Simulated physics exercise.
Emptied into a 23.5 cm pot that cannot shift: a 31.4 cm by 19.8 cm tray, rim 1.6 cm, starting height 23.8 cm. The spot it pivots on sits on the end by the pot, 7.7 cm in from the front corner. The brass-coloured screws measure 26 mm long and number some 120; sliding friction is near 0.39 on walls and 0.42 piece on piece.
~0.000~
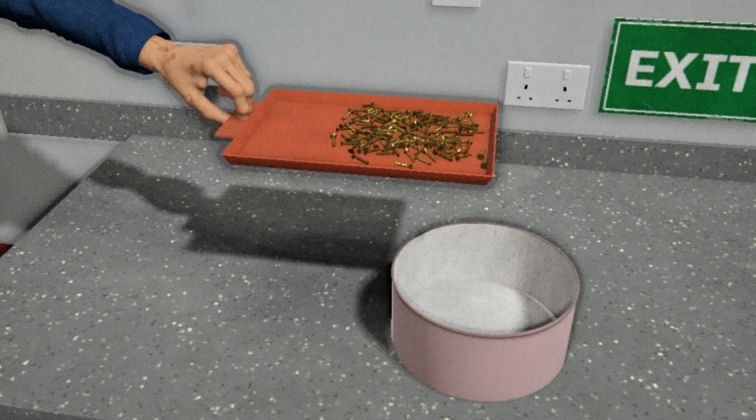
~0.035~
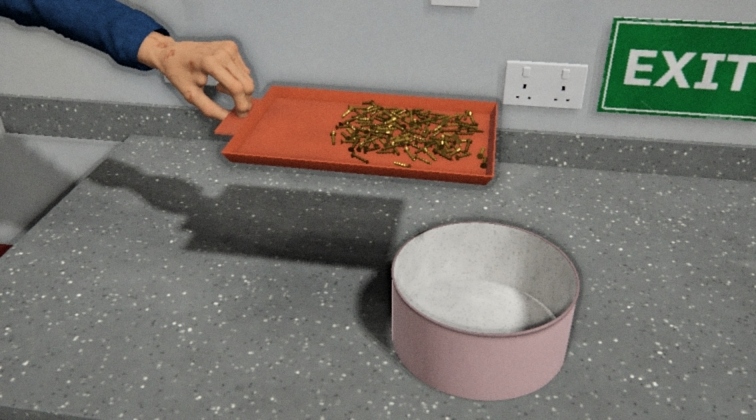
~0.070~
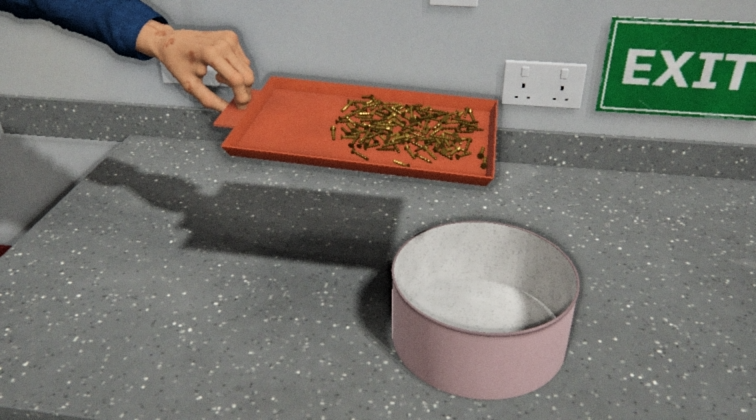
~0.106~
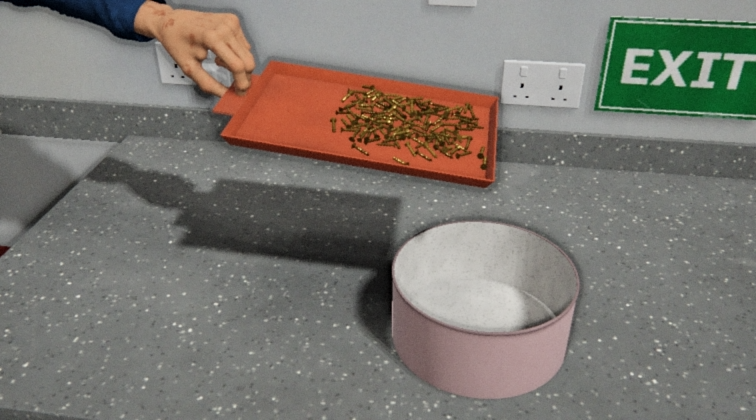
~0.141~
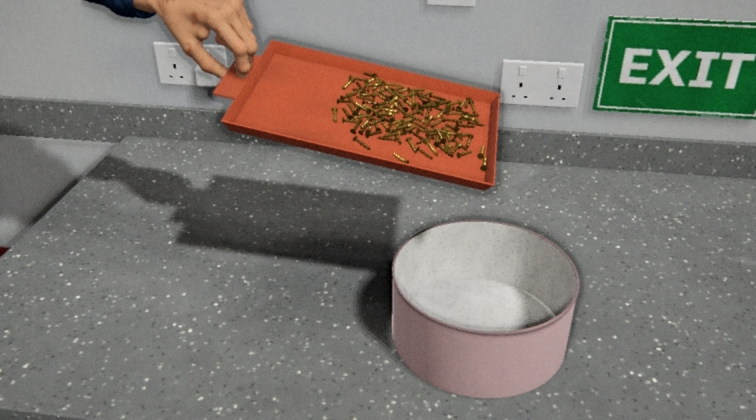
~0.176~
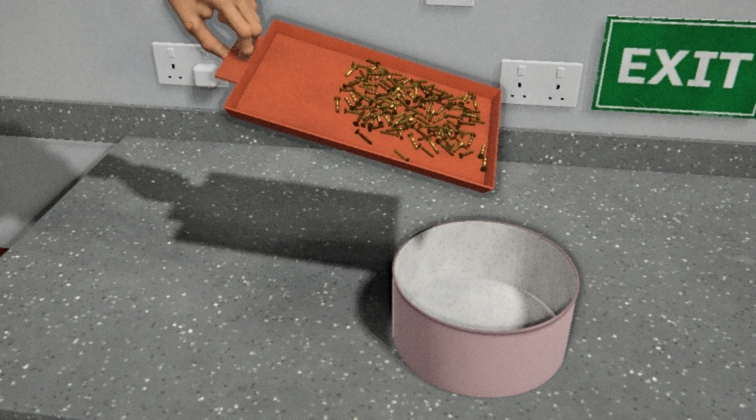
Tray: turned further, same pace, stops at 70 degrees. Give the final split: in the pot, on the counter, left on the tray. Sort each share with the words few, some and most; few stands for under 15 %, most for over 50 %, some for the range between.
The shares come out as follows. Pot: Most. Counter: Few. Tray: Few.
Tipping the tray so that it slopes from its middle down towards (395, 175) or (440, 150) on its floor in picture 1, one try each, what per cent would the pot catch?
I'd put it at roughly 95 per cent for the first tilt and roughly 55 per cent for the second.
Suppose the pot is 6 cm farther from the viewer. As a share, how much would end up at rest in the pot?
In that case some 85 per cent.
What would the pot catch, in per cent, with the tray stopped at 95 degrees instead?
Estimated share: About 100 %.
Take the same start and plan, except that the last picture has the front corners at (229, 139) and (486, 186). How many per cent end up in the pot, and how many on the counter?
Final per cent - pot 100, counter 0.
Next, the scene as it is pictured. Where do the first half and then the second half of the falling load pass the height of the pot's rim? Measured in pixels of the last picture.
At roughly (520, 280) first, later on at (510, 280).
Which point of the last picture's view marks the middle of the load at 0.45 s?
By then the middle of the load sits around (470, 137).
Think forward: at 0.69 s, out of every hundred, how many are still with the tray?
5 %, give or take.
After 0.34 s, tilt 46 degrees; the tray holds 100 %, the pot 0 %.
Then, at 0.45 s, tilt 64 degrees; the tray holds 100 %, the pot 0 %.
After 0.69 s, tilt 70 degrees; the tray holds 5 %, the pot 70 %.
In the end, at 1.9 s, pot 100 %, counter 0 %, tray 0 %.
